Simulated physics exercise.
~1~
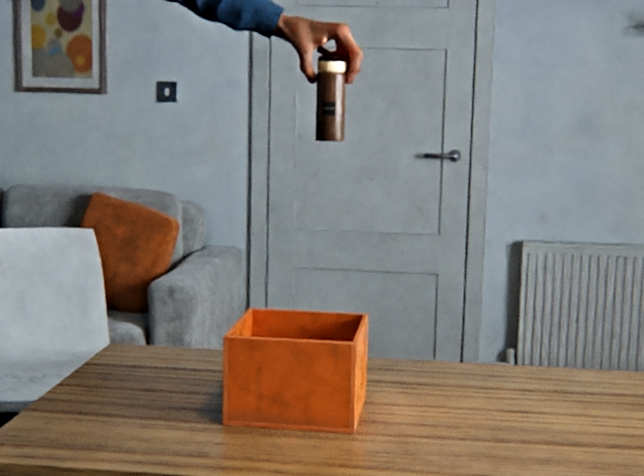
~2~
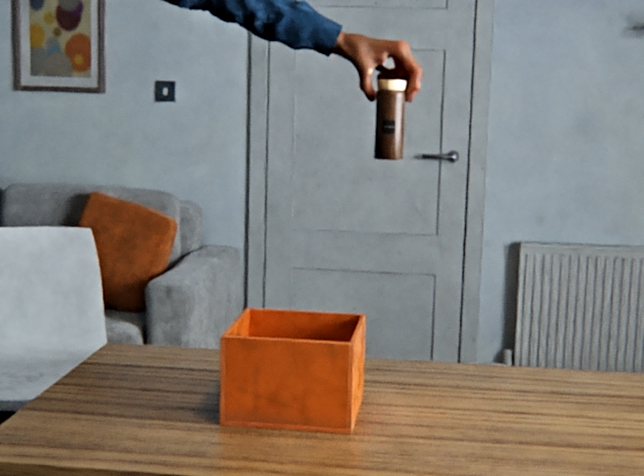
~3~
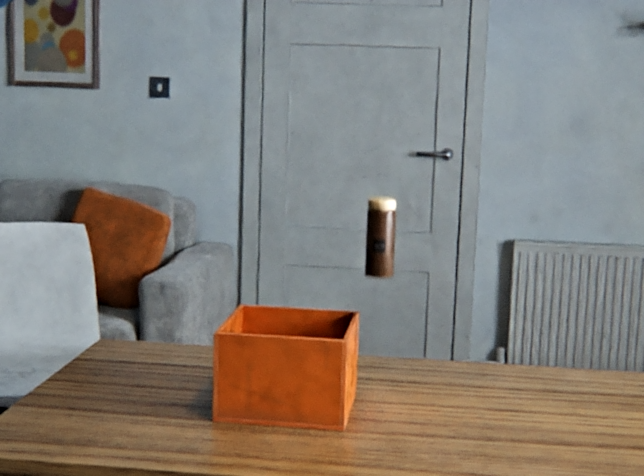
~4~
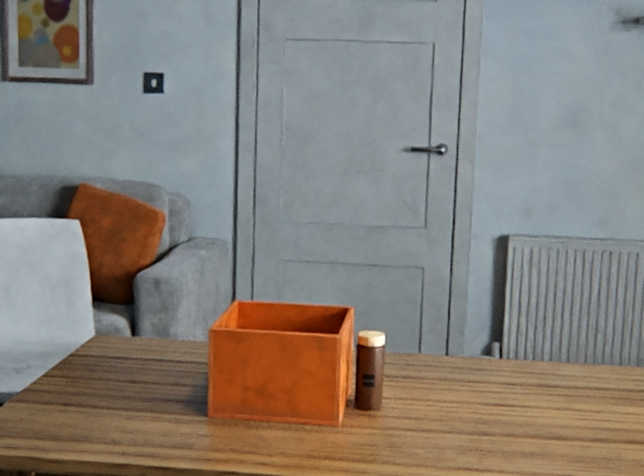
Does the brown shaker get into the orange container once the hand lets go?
No, the brown shaker falls beside the orange container and ends up standing on the table just to its right.
In a living room with a grey sofa, a hand held a brown shaker above a wooden table, moved it right past an orange open-topped container and let go. The shaker dropped upright and ended up standing on the table, just right of the container.
